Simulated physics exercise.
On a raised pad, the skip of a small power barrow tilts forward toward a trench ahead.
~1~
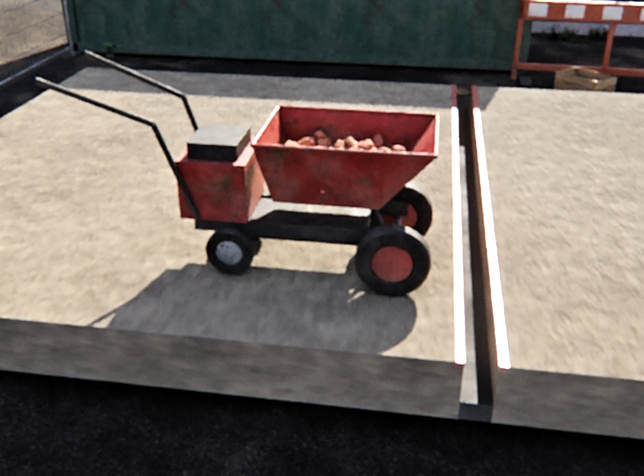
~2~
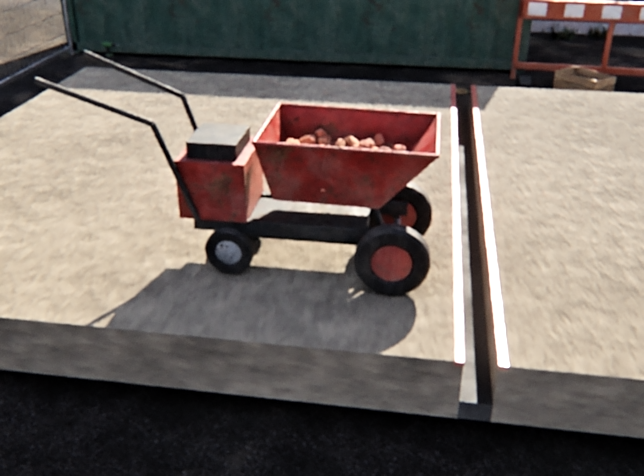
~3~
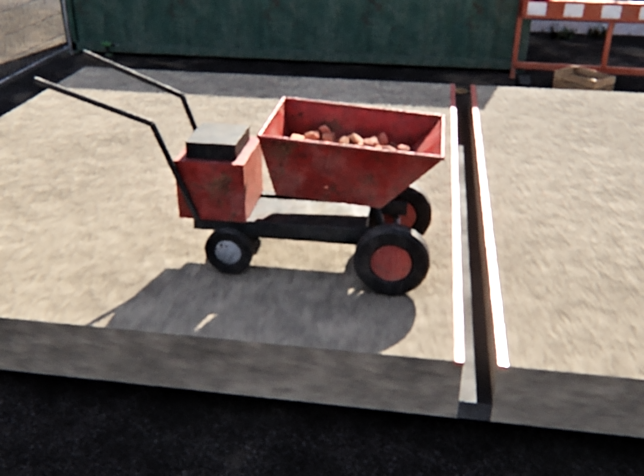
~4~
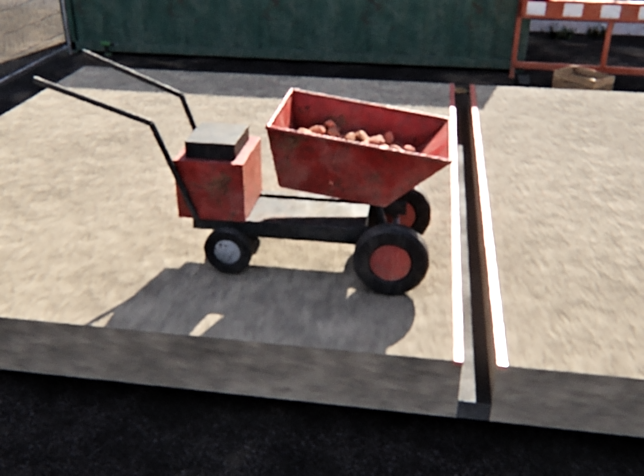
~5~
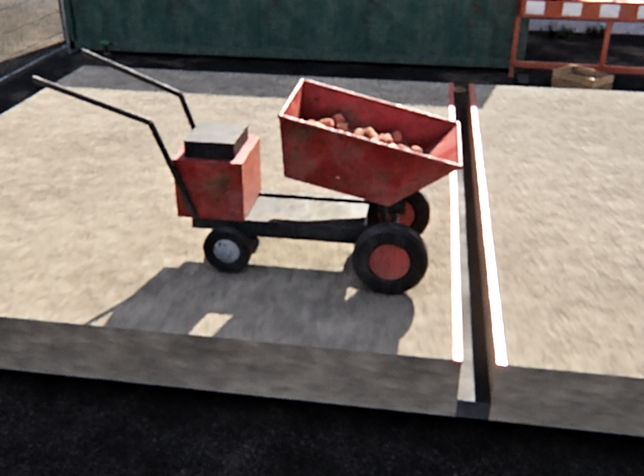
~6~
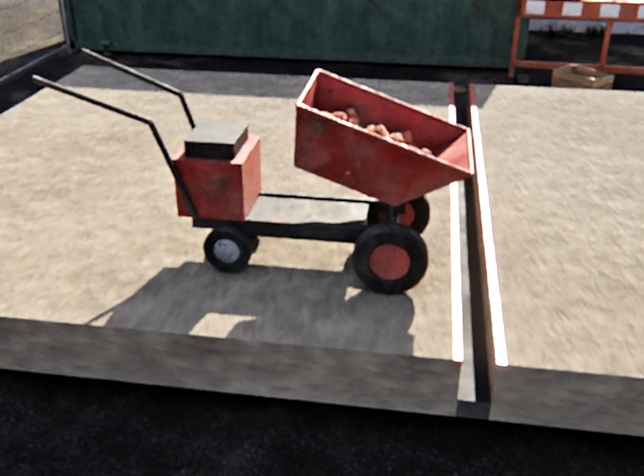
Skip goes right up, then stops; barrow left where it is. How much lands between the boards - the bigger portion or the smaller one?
The smaller portion lands there.
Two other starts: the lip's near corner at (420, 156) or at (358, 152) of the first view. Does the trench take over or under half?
For the first case I'd say a smaller fraction, and for the second case upwards of half.
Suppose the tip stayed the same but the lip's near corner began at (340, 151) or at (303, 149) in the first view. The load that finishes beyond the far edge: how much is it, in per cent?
I'd expect close to 10 per cent and then close to 0 per cent.
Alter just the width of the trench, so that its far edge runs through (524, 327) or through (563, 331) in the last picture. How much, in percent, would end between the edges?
10 % and 80 %, give or take.
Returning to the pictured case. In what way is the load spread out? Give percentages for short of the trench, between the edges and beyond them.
Short about 0 %, between about 0 %, beyond about 90 %.
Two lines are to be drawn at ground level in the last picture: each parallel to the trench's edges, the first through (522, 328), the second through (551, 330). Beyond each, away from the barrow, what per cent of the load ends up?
80 and 60 in a hundred.
Soon after the last picture, skip tipped steeply; all in the skip.
A little later, skip tipped right over; most in the skip; about a quarter beyond it; a stray few falling.
Later still, skip tipped right over; a small part in the skip; most beyond it.
By the end, skip tipped right over; a small part in the skip; a stray few in or heaped over the trench; nearly all beyond it.
